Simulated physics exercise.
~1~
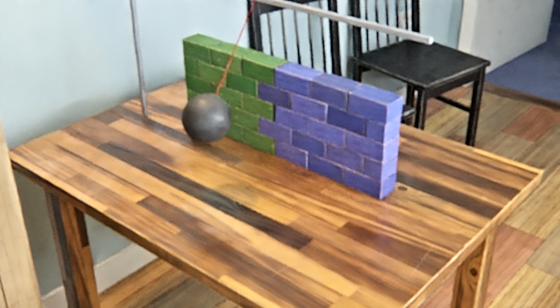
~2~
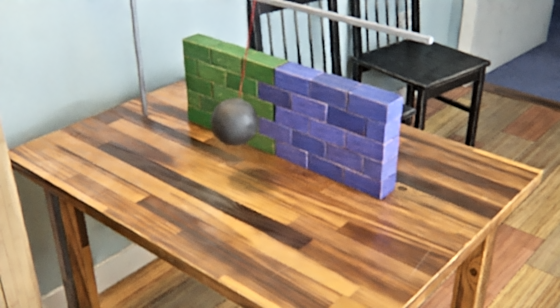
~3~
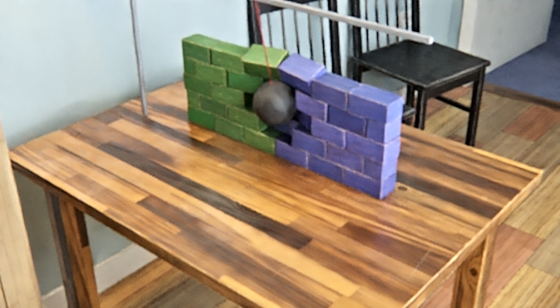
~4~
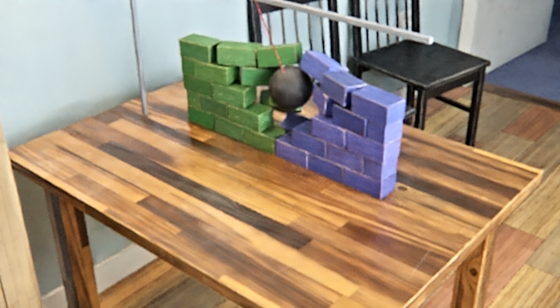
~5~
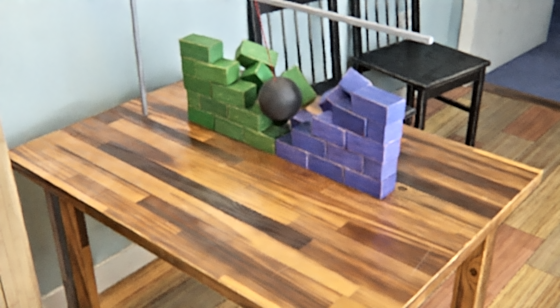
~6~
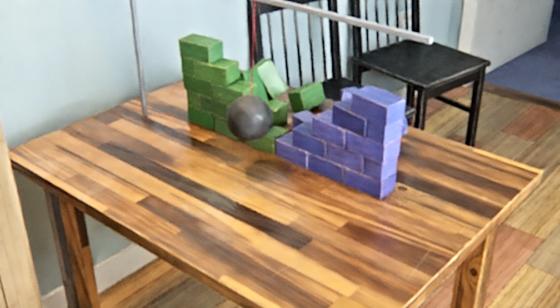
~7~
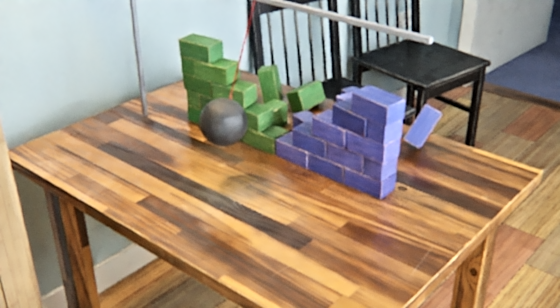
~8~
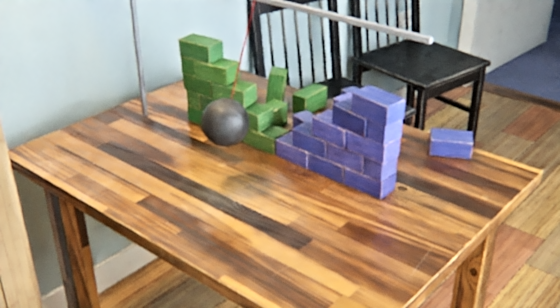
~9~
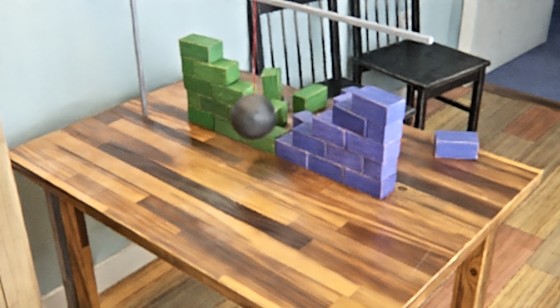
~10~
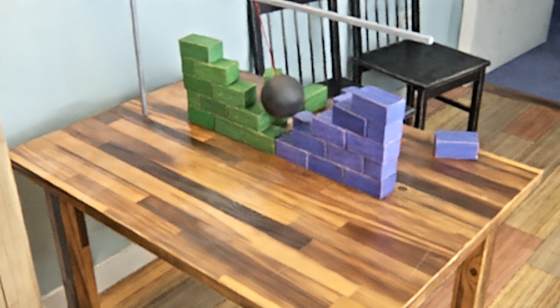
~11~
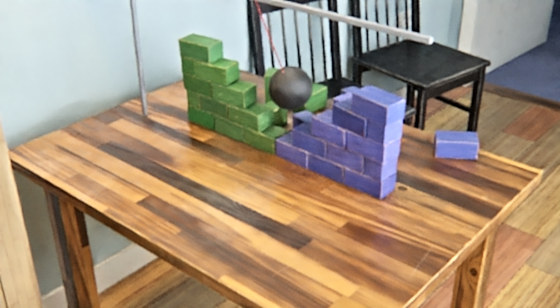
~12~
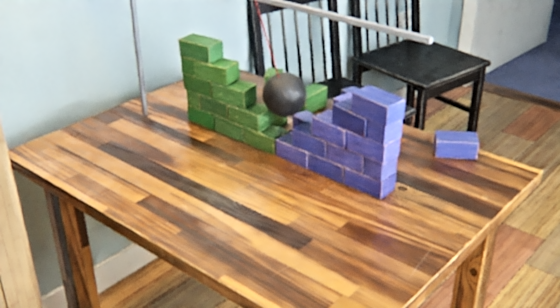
A dark ball hanging on a line swings to the right across a wooden tabletop toward a freestanding wall of green and blue blocks. It strikes the wall near the middle, where the two colours meet, and pushes through, lifting and tilting the upper blocks. As the ball swings back left, the loosened blocks topple, and one blue block tumbles off to the right and comes to rest on its own. The ball swings right again through the gap and starts back. Both ends of the wall still stand, with a deep, stepped notch between them.
